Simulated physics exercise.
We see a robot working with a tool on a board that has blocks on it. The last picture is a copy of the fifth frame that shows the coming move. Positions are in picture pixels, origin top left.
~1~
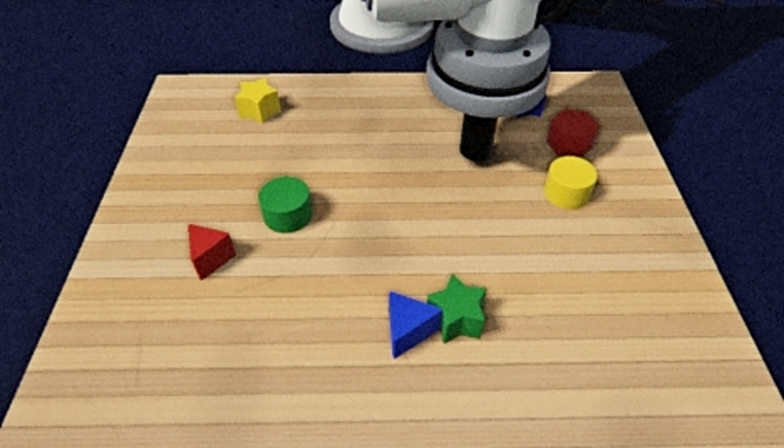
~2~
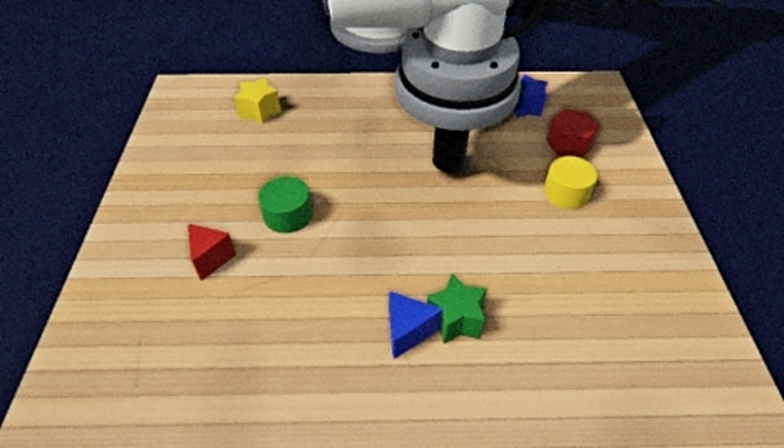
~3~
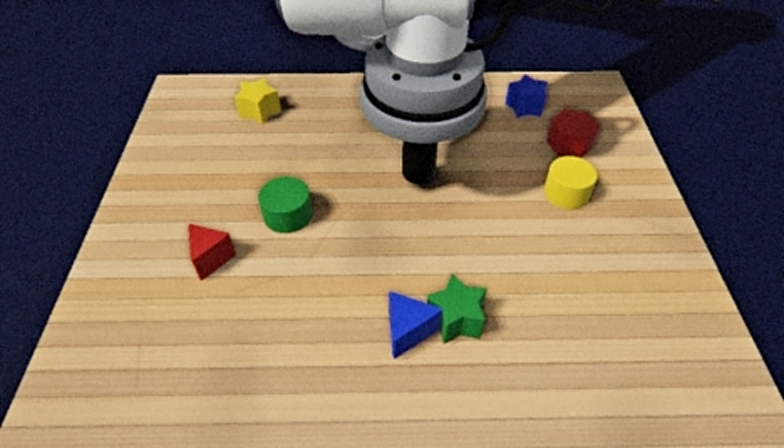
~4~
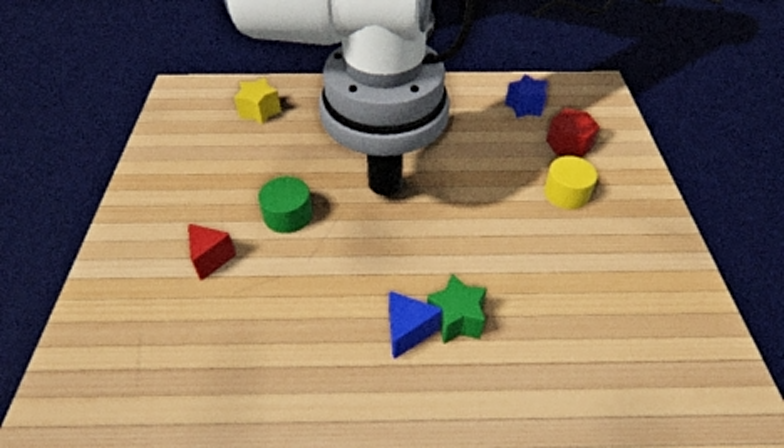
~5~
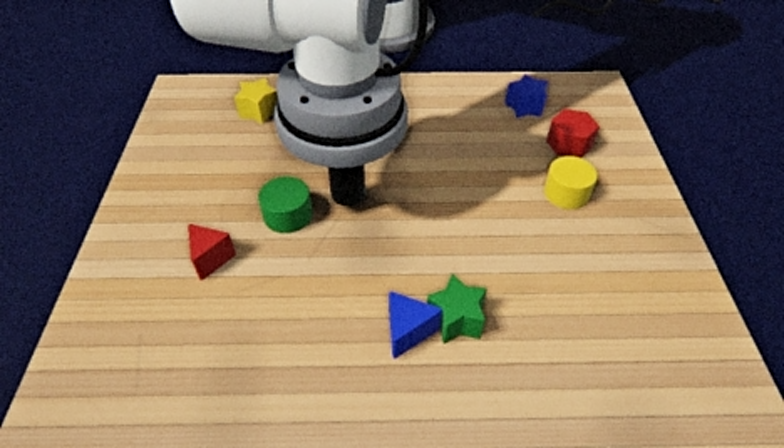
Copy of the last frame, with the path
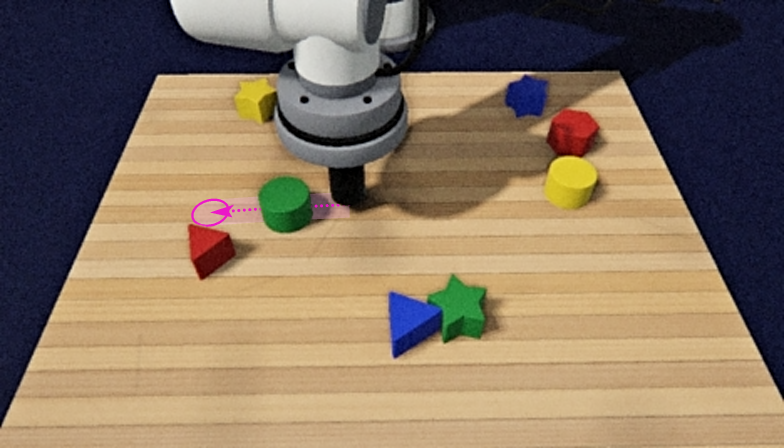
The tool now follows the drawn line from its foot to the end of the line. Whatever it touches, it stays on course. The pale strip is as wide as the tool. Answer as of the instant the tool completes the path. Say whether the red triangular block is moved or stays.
It is shoved along.
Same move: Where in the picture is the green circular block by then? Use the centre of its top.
Somewhere near (175, 221).
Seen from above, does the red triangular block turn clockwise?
Going by the path, no.
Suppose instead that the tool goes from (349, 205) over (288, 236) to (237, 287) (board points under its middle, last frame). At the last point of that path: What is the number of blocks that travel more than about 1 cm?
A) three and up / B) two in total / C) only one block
C.
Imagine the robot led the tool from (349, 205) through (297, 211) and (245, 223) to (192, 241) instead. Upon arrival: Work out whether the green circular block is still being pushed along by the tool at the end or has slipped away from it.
I expect it to be in front.
Path on the board, straight from (349, 205) to (210, 212).
The first path, step by step. One third of the way, tool (300, 196); green circular block (255, 198).
Two thirds of the way, tool (254, 199); red triangular block (201, 241); green circular block (212, 209).
At the end, tool (207, 202); red triangular block (193, 249), turned 35° anticlockwise; green circular block (175, 221).
